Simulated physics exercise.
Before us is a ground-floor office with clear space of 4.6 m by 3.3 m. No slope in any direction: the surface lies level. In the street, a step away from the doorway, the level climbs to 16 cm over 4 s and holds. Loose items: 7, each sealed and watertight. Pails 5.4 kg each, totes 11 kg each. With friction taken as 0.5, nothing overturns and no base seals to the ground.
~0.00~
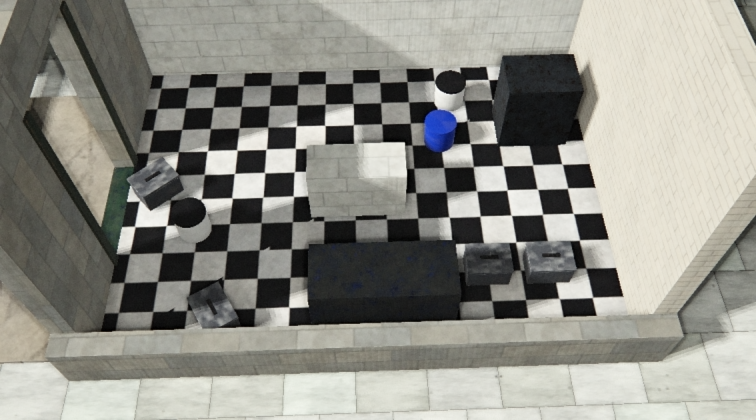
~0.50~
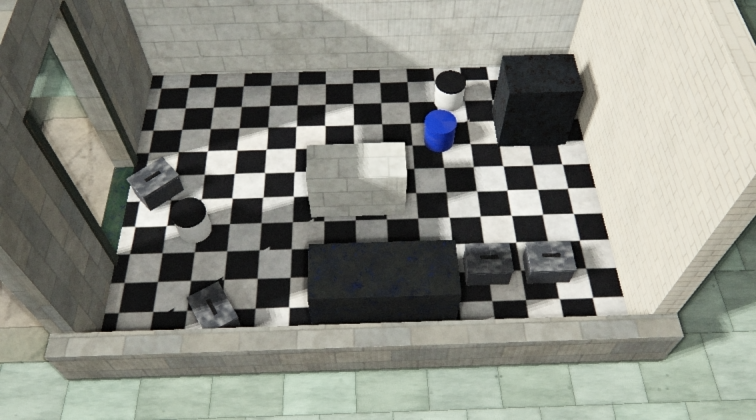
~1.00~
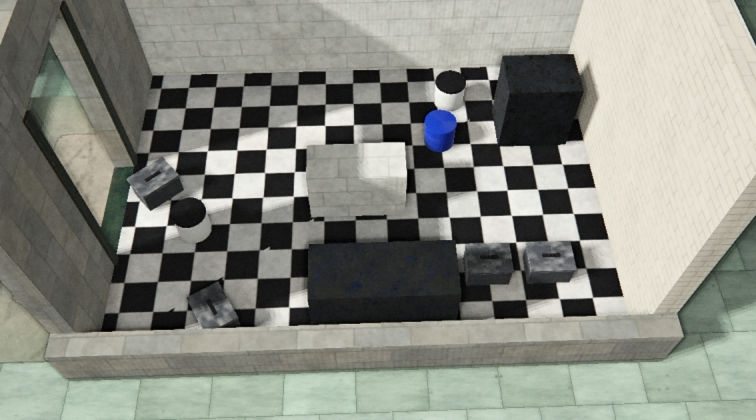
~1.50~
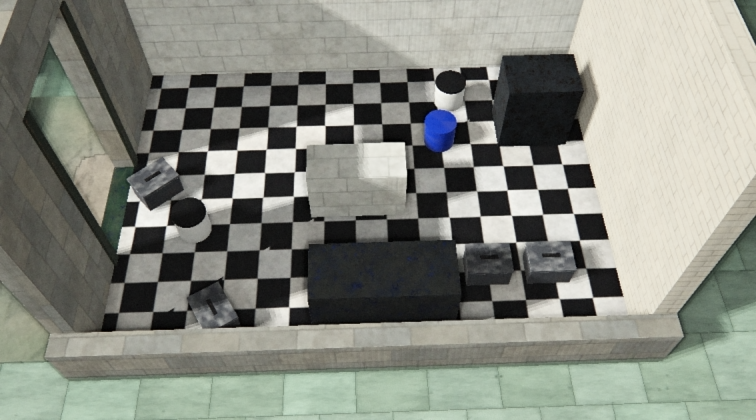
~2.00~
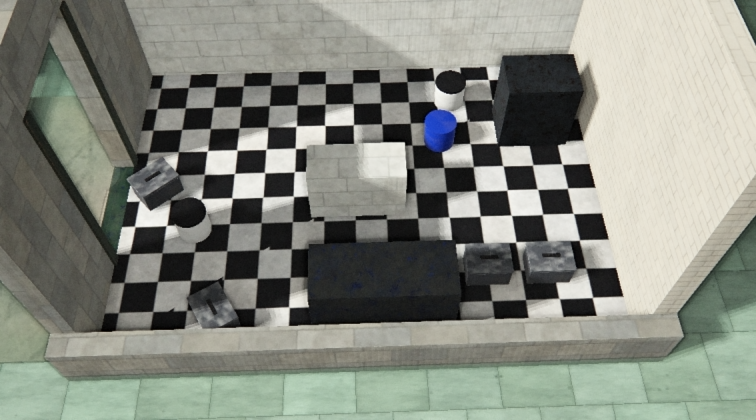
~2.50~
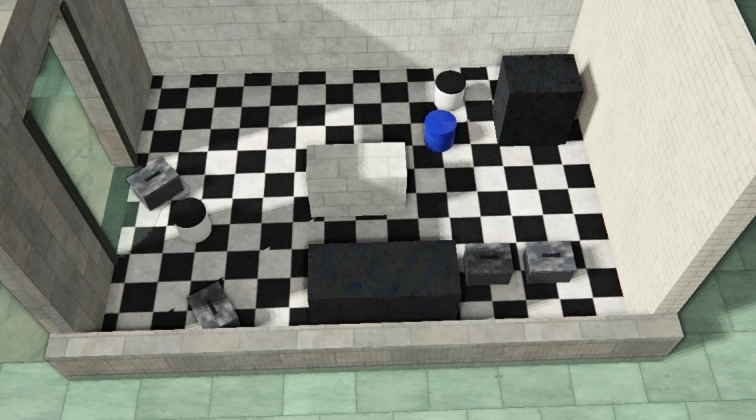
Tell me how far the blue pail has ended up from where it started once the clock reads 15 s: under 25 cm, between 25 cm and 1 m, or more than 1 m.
Between 25 cm and 1 m from its start.
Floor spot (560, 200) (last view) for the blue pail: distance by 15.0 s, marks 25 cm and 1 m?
What happens is it creeps a short distance.
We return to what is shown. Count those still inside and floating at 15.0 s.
At that time, 5.
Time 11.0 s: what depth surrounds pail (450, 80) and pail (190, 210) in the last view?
First about 6 cm, second about 7 cm.
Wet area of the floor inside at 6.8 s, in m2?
Around 9.5 m2 of it.
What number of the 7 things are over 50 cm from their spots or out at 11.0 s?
By then the count is 2.
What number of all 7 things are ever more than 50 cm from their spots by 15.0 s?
I count 5.
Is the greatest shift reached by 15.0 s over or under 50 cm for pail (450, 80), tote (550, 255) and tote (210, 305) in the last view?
In turn: More, short of it, less.
After 3.5 s the blue pail is near (441, 122), 0.0 m from its start, aground; 0 afloat.
After 6.8 s the blue pail is near (441, 122), 0.0 m from its start, aground; 0 afloat.
After 11.0 s the blue pail is near (441, 122), 0.0 m from its start, aground; 1 afloat.
After 15.0 s the blue pail is near (468, 176), 0.7 m from its start, afloat; 5 afloat.
